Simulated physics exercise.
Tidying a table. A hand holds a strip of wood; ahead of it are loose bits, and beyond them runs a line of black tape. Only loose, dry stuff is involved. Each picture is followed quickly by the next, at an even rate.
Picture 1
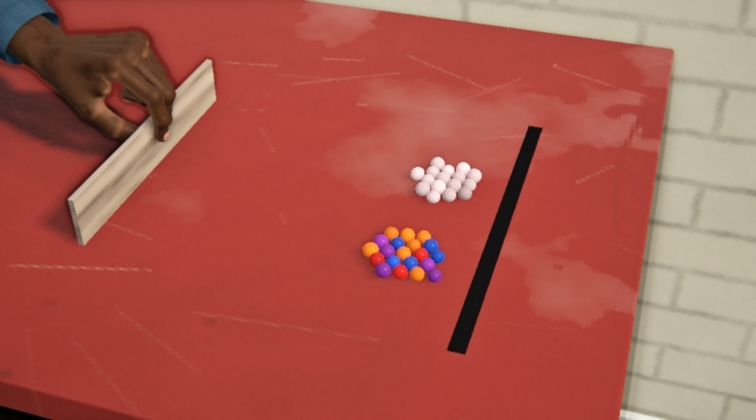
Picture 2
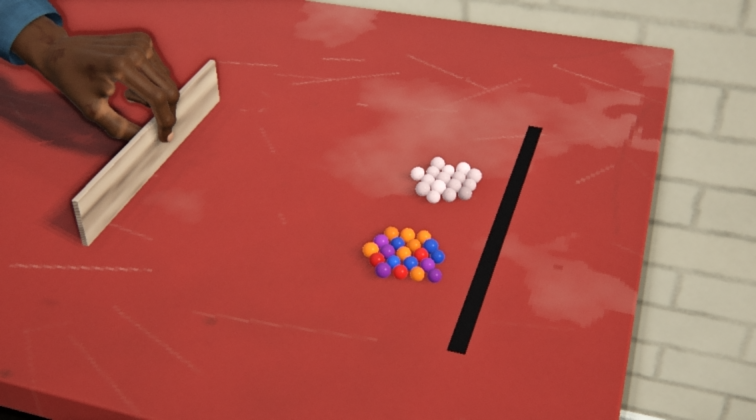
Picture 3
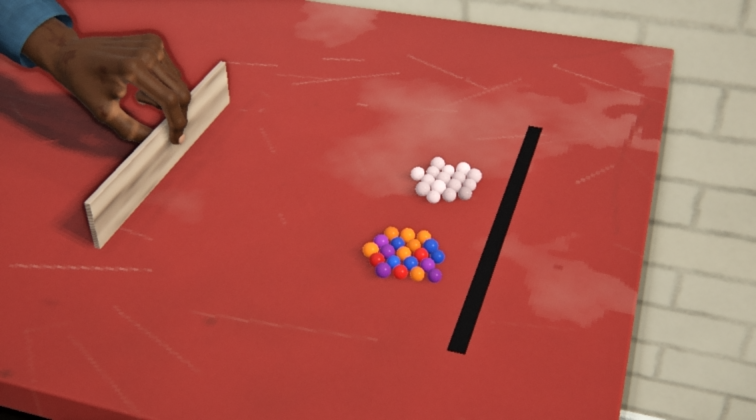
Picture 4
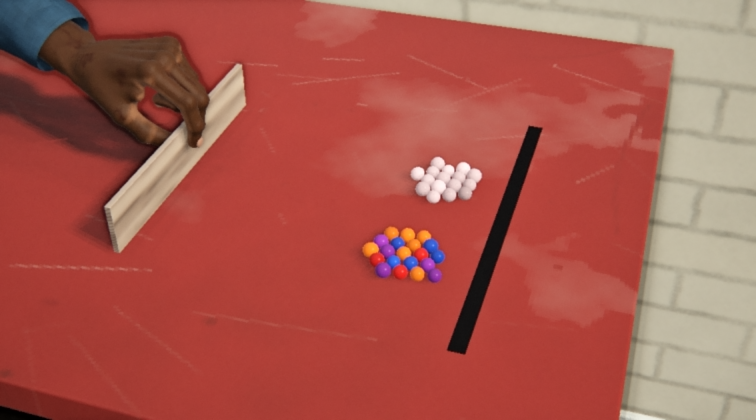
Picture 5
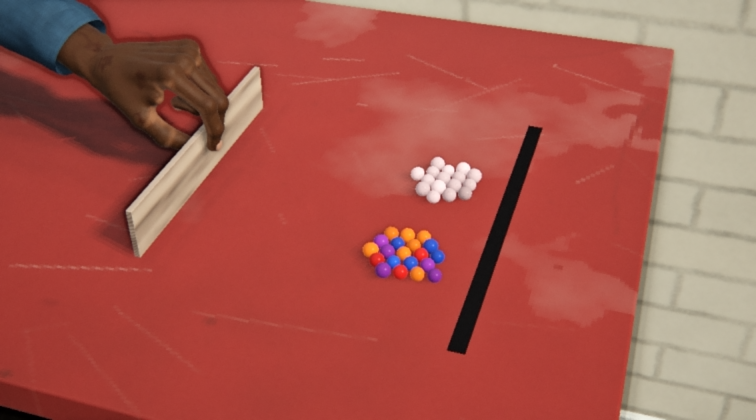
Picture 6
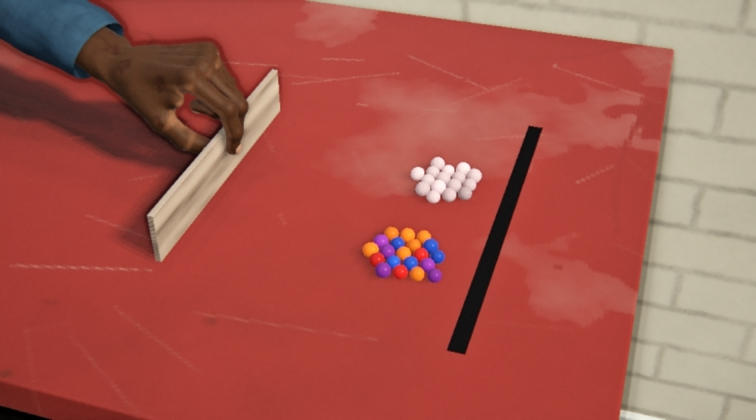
A hand holding a strip of wood stayed still at first, then slid it steadily a short way right across the red table, while the white and colorful little balls near the black tape lay still.
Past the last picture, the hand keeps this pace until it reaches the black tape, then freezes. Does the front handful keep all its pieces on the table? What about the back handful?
The front handful loses some; the back handful loses some.
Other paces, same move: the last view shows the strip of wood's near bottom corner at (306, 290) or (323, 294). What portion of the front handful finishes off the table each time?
First pace 100 %, second pace 100 %.
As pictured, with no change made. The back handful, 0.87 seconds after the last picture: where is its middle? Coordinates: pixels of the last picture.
Near (551, 197).
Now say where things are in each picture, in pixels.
The first frame shows strip of wood (88, 209), at rest; black tape (532, 136), well back from the edge; edge at (644, 256); front handful (404, 254), a few round plastic beads; back handful (443, 179), a few sugar pearls.
The second frame shows strip of wood (92, 210); back handful (443, 179).
The third frame shows strip of wood (104, 212); front handful (404, 254).
The fourth frame shows strip of wood (123, 216); back handful (443, 179).
The fifth frame shows strip of wood (144, 220); front handful (404, 254).
The sixth frame shows strip of wood (165, 224); black tape (532, 136); edge at (644, 256); front handful (404, 254); back handful (443, 179).
Then, 0.42 s later than the last frame, strip of wood still moving, near (365, 160); front handful all on the table, its front near (434, 276); back handful all on the table, its front near (474, 176).
Then, 0.87 s later than the last frame, strip of wood stopped at the black tape; front handful all on the table, its front near (565, 269); back handful all on the table, its front near (589, 162).
Then, 1.15 s later than the last frame, strip of wood stopped at the black tape; front handful all on the table, its front near (647, 280); back handful about a tenth over the edge.
When it is over, strip of wood stopped at the black tape; front handful every one over the edge; back handful every one over the edge.
